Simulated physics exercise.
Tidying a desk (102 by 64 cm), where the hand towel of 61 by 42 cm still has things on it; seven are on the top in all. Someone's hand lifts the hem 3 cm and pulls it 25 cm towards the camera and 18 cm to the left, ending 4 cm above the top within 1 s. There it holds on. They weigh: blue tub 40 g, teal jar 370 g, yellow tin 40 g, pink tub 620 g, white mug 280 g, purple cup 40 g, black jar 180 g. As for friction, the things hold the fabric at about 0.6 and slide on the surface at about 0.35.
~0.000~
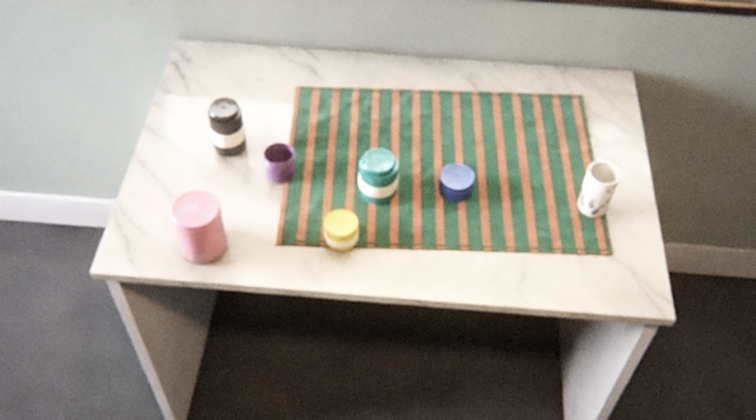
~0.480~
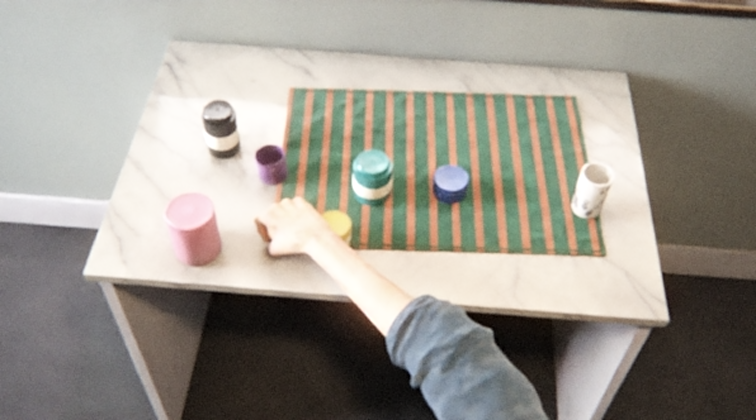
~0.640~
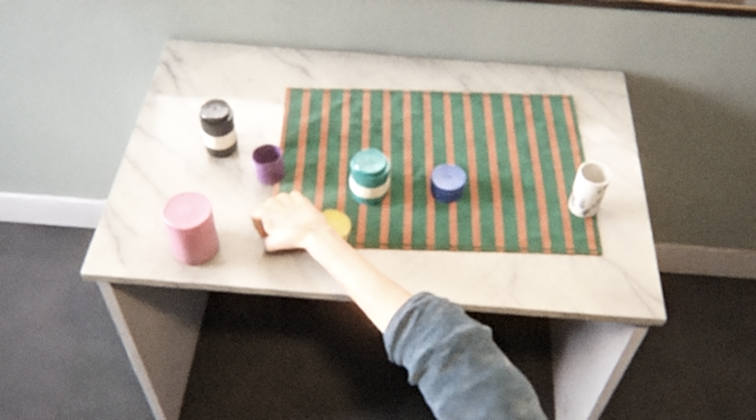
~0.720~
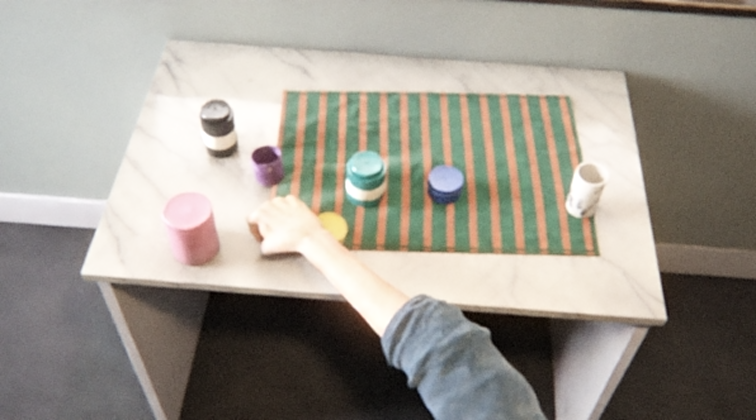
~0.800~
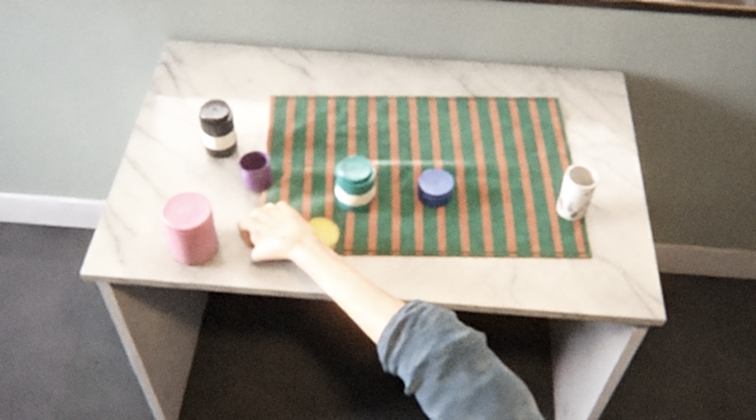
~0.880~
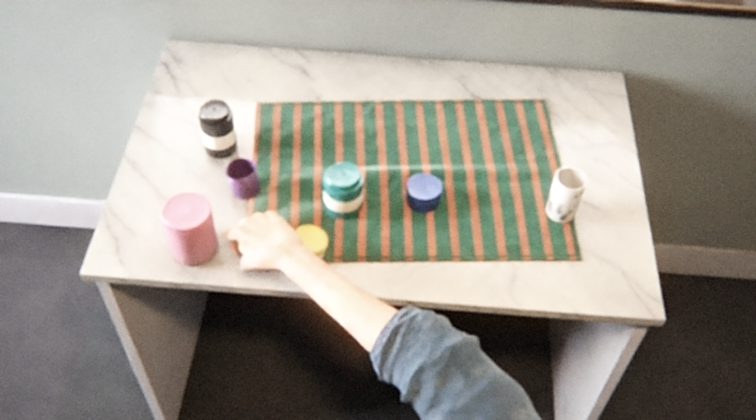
A bare hand and forearm in a blue-grey sleeve reach in from the bottom over a white marble-patterned desk, seen from above and in front. A green-and-orange striped cloth carries a teal jar, blue tub, yellow tin and white mug, with a purple cup, black jar and pink tub at left. The hand grips the cloth's near-left edge and drags it slightly left and nearer, its things and the purple cup shifting along.
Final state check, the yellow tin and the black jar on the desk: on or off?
Final state: Yellow tin off, black jar on.
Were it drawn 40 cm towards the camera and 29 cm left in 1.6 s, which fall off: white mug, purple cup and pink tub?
Outcome: White mug leaves the top; purple cup is still there; pink tub is still there.
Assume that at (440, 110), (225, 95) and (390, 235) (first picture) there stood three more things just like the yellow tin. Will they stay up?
Log, in listed order - kept / kept / lost.
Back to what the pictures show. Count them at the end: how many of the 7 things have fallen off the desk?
4 in all.
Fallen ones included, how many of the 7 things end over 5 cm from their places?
Total: 5.
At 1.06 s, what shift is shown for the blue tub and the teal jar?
Estimate: Blue tub near 10 cm, teal jar near 15 cm.
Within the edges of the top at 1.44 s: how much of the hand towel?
Some 80 in a hundred.
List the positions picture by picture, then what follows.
The first picture shows yellow tin (341, 222); black jar (224, 107); hand towel corners (276, 245) (296, 86) (582, 95) (613, 255).
The second picture shows hand towel corners (290, 88) (576, 96); grip (270, 241).
The third picture shows yellow tin (331, 222); hand towel corners (287, 88) (572, 95); grip (266, 236).
The fourth picture shows blue tub (446, 178); white mug (593, 174); teal jar (367, 163); hand towel corners (283, 91) (569, 96); grip (262, 239).
The fifth picture shows blue tub (436, 182); white mug (583, 176); teal jar (356, 168); hand towel corners (271, 96) (558, 98); grip (253, 246).
The sixth picture shows yellow tin (308, 238); black jar (215, 109); hand towel corners (256, 103) (545, 99) (582, 260); grip (242, 255).
By 1.1 s, 100 % of the hand towel is still over the top; yellow tin 12 cm off its start, black jar 1 cm off its start, teal jar 14 cm off its start.
By 1.2 s, 90 % of the hand towel is still over the top; yellow tin 20 cm off its start, black jar 2 cm off its start, teal jar 23 cm off its start.
By 1.4 s, 80 % of the hand towel is still over the top; yellow tin 27 cm off its start at (208, 314), black jar 2 cm off its start at (206, 112), teal jar 30 cm off its start at (237, 249).
By 1.6 s, 75 % of the hand towel is still over the top; yellow tin on its side, 29 cm off its start, black jar 2 cm off its start, teal jar 33 cm off its start.
By 3.2 s, 0 % of the hand towel is still over the top; yellow tin over the edge, black jar 2 cm off its start at (206, 112), white mug over the edge, blue tub over the edge.
